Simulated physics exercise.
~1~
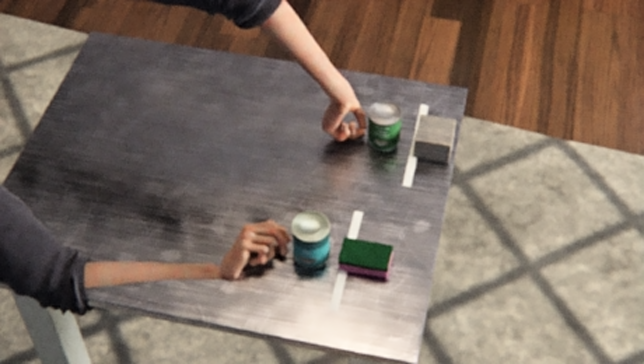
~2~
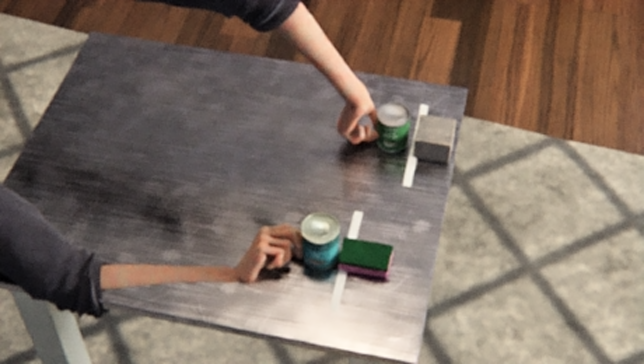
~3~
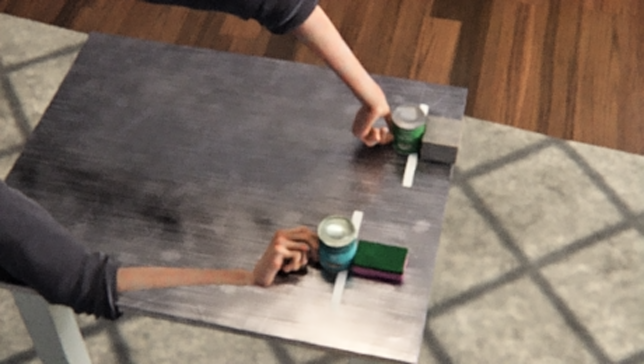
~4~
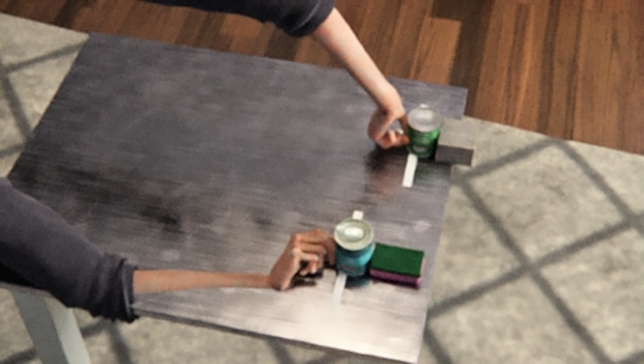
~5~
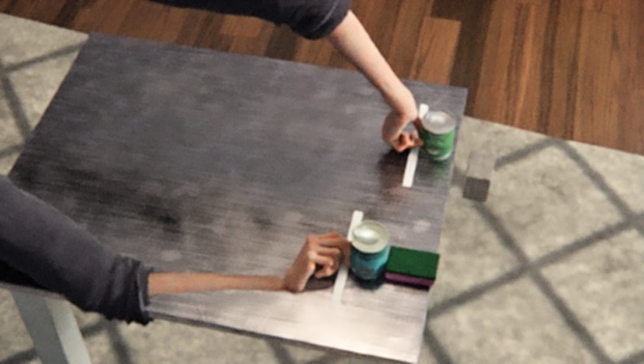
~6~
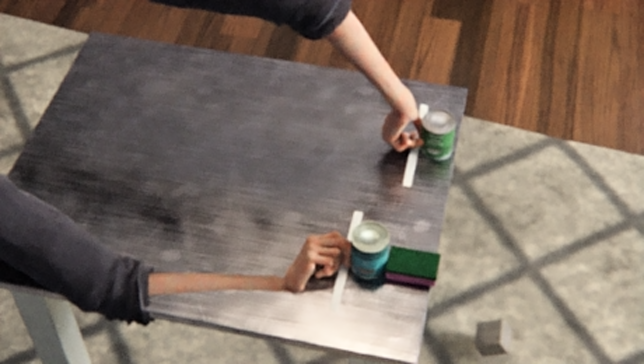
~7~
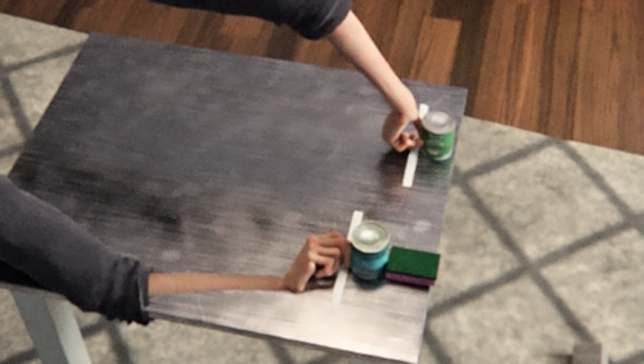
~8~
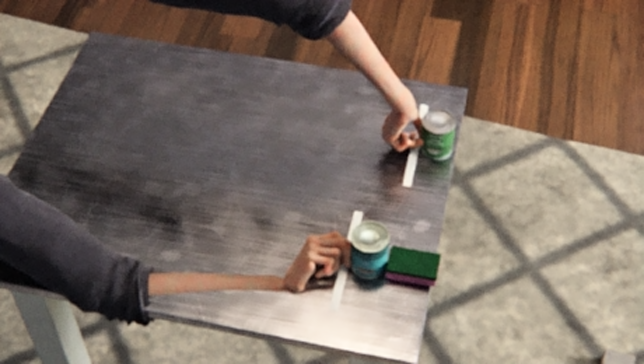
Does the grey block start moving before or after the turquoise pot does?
It starts after. The turquoise pot is already sliding right under the hand before the grey block begins to move.
